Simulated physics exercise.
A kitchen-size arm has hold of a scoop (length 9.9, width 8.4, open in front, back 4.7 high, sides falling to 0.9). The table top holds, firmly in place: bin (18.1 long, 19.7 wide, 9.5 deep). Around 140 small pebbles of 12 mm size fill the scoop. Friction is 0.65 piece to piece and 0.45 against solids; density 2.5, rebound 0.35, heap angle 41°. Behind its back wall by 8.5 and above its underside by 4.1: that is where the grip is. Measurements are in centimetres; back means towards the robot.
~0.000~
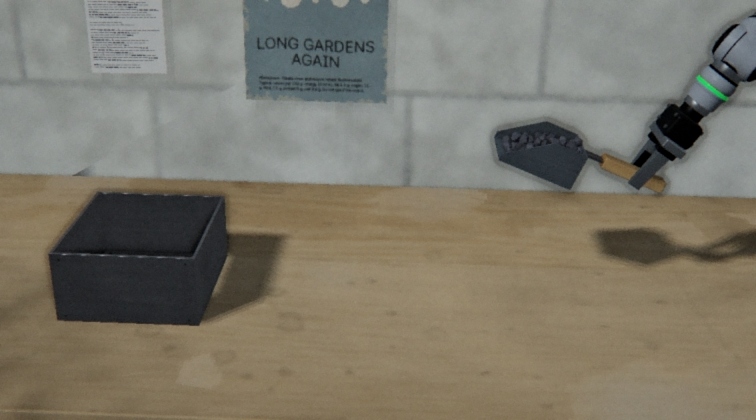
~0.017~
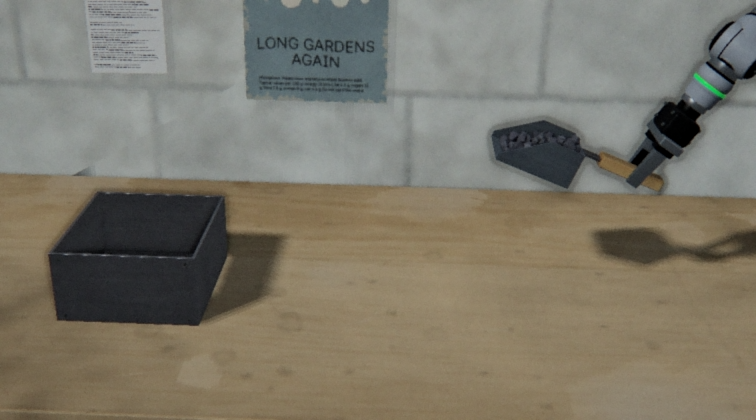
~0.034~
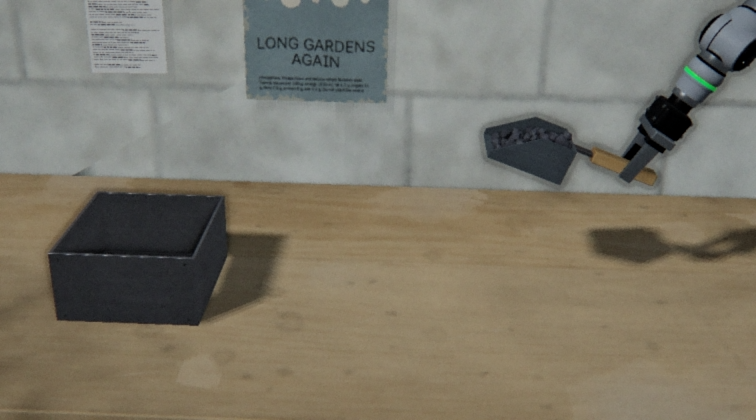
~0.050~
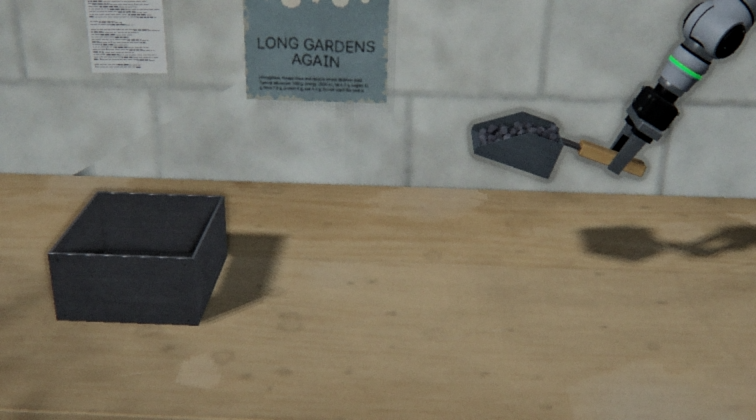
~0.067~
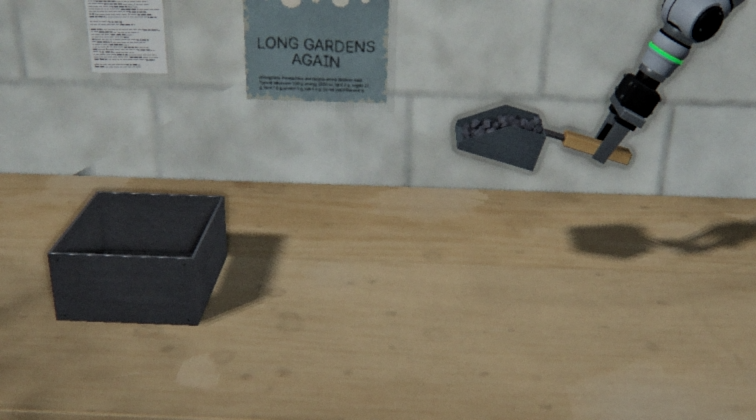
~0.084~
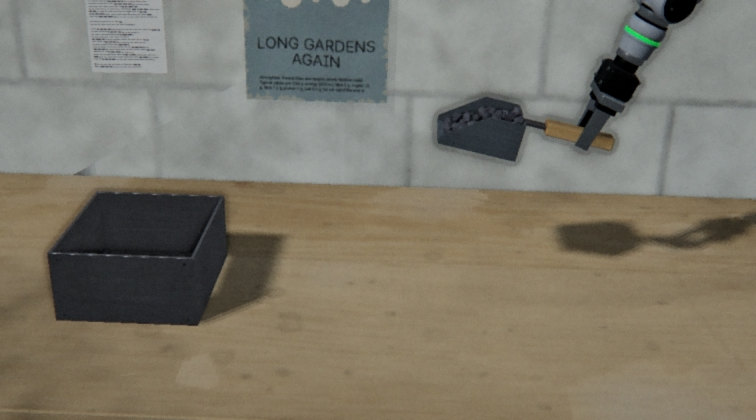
A robot arm with a green ring, reaching in from the upper right, holds a grey trowel-like scoop by its wooden handle, dark pebbles heaped in it. Seen from a fixed, slightly raised view, an open black box sits at left on a pale wooden table before a grey block wall with two posters. The arm carries the scoop slowly left and slightly upward, gradually levelling it, its shadow sliding along.
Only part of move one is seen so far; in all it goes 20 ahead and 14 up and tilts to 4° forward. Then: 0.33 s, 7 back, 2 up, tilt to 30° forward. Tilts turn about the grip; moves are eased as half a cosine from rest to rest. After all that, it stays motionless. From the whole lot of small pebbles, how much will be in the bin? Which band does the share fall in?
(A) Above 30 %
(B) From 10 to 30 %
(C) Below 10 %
Answer: A.
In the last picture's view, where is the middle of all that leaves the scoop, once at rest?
Centre estimate: About (105, 278).
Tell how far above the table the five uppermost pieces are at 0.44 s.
Around 6 cm, I reckon.
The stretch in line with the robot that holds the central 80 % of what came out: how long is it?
It spans some 6 centimetres.
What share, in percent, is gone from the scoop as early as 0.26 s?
Some 100 per cent.
After 0.26 s, tilted 6° forward, highest piece 32 above the table; 141 in flight or on a rim.
After 0.44 s, tilted 26° forward, highest piece 7 above the table; 141 in the bin.
After 0.73 s, tilted 30° forward, highest piece 4 above the table; 141 in the bin.
After 1.78 s, tilted 30° forward, highest piece 4 above the table; 141 in the bin.
In the end, 141 in the bin. That is 100 % in the bin.
